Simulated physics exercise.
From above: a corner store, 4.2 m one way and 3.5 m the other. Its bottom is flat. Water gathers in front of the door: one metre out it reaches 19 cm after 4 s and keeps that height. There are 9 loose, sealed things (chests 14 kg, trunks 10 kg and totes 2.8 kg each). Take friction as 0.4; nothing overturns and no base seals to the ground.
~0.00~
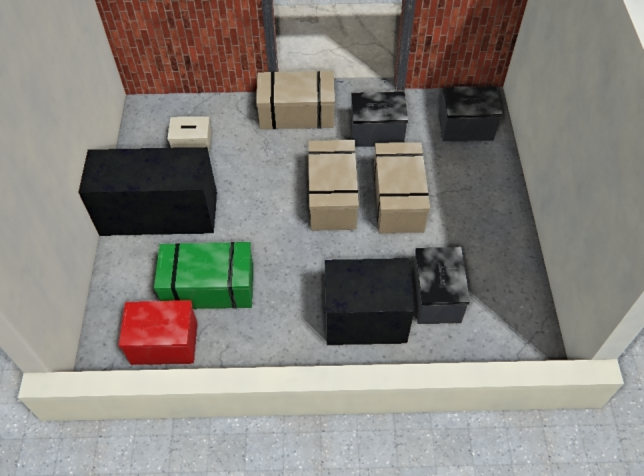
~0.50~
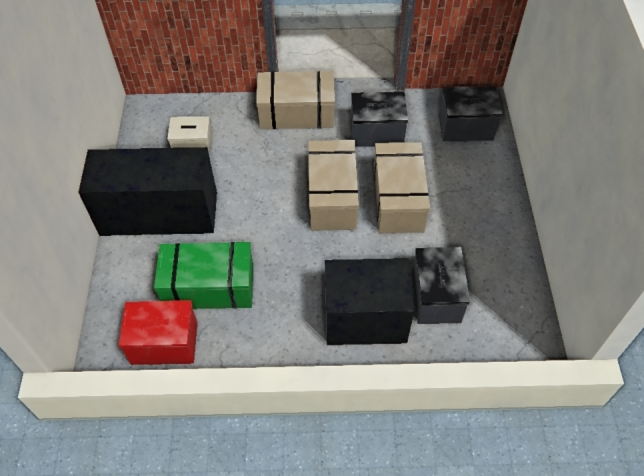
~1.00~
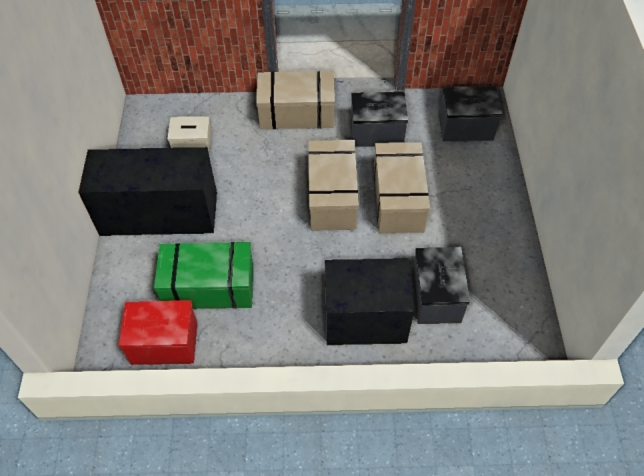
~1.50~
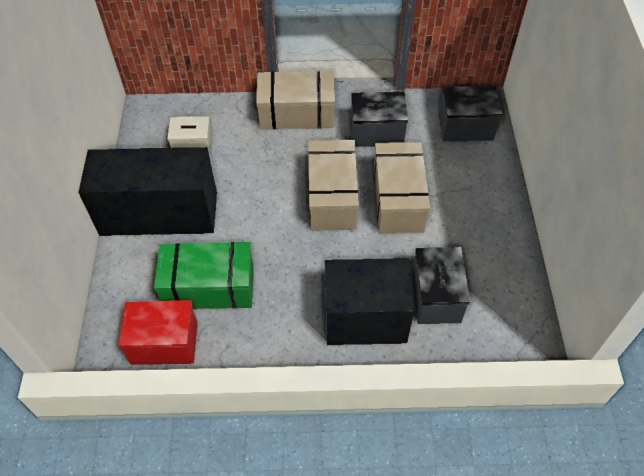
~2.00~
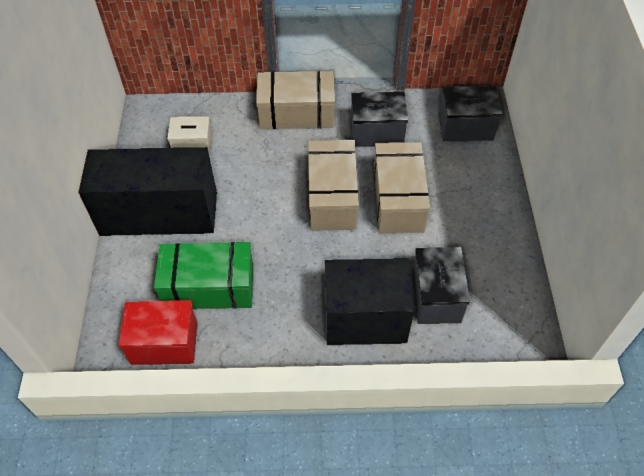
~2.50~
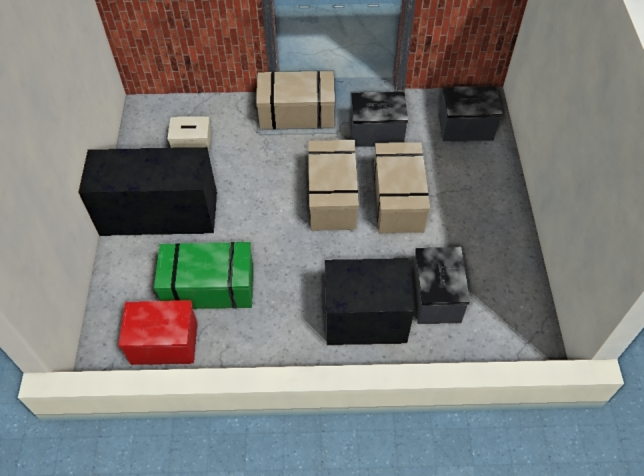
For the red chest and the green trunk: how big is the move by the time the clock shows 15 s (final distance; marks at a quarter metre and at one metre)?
Red chest slides a little; green trunk is nudged along.
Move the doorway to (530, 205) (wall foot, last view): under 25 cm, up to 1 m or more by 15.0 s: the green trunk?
Then the green trunk is nudged along.
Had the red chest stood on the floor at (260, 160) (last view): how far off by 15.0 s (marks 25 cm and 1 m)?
It is nudged along.
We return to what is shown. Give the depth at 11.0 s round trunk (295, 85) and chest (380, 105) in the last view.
About 4 and 10 cm.
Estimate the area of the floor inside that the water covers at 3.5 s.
Some 2.0 m2.
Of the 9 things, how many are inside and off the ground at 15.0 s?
I count 9.
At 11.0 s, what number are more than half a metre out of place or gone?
By then 7.
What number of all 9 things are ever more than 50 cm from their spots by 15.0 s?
9 of them.
After 3.5 s the red chest is near (155, 323), 0.0 m from its start, aground; the green trunk is near (203, 265), 0.0 m from its start, aground; 0 afloat.
After 6.8 s the red chest is near (154, 324), 0.0 m from its start, aground; the green trunk is near (199, 279), 0.2 m from its start, afloat; 2 afloat.
After 11.0 s the red chest is near (111, 274), 0.6 m from its start, afloat; the green trunk is near (189, 242), 0.2 m from its start, afloat; 9 afloat.
After 15.0 s the red chest is near (202, 274), 0.5 m from its start, afloat; the green trunk is near (201, 326), 0.7 m from its start, afloat; 9 afloat.
